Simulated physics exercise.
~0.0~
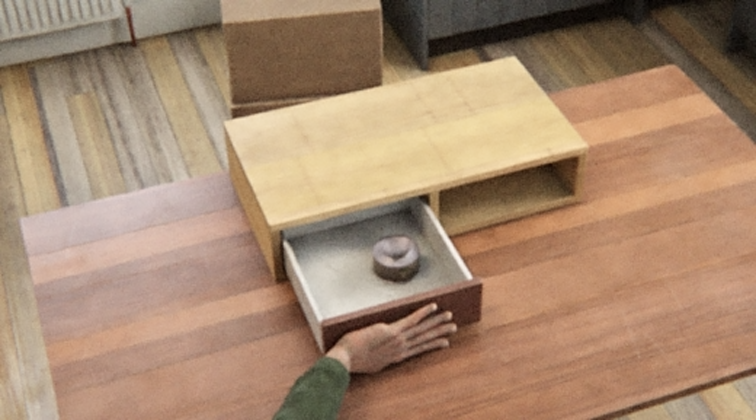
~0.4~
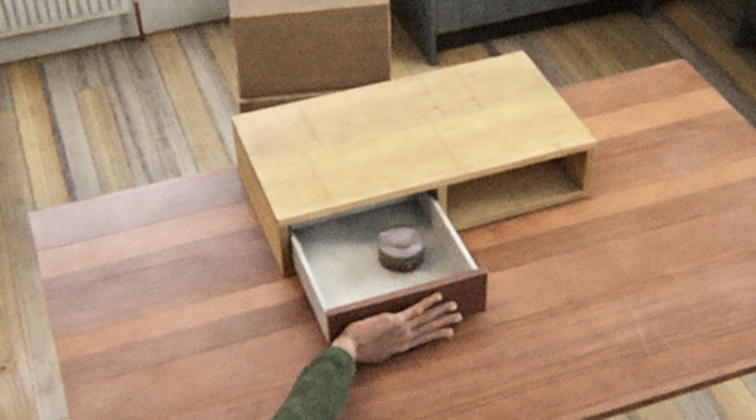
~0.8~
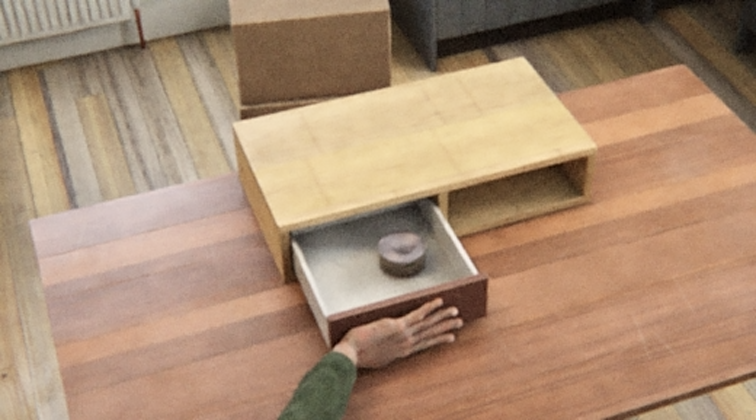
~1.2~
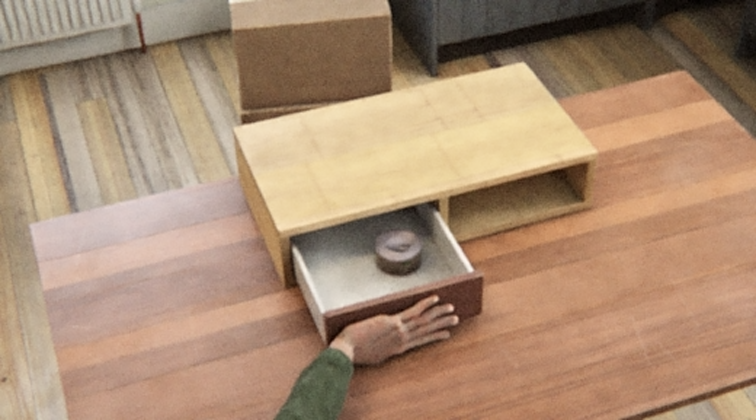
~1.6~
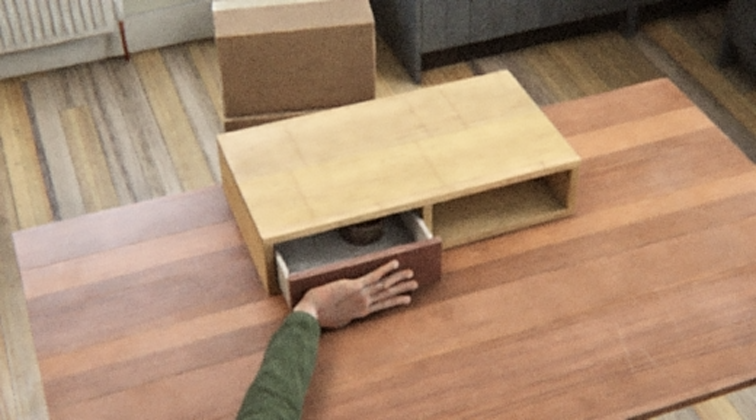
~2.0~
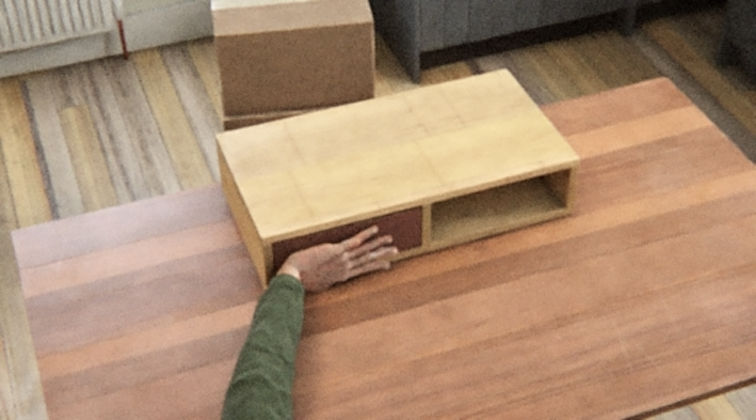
Drawer holding a small brown pot sliding into a pale wooden chest as a green-sleeved hand pushes it fully closed.
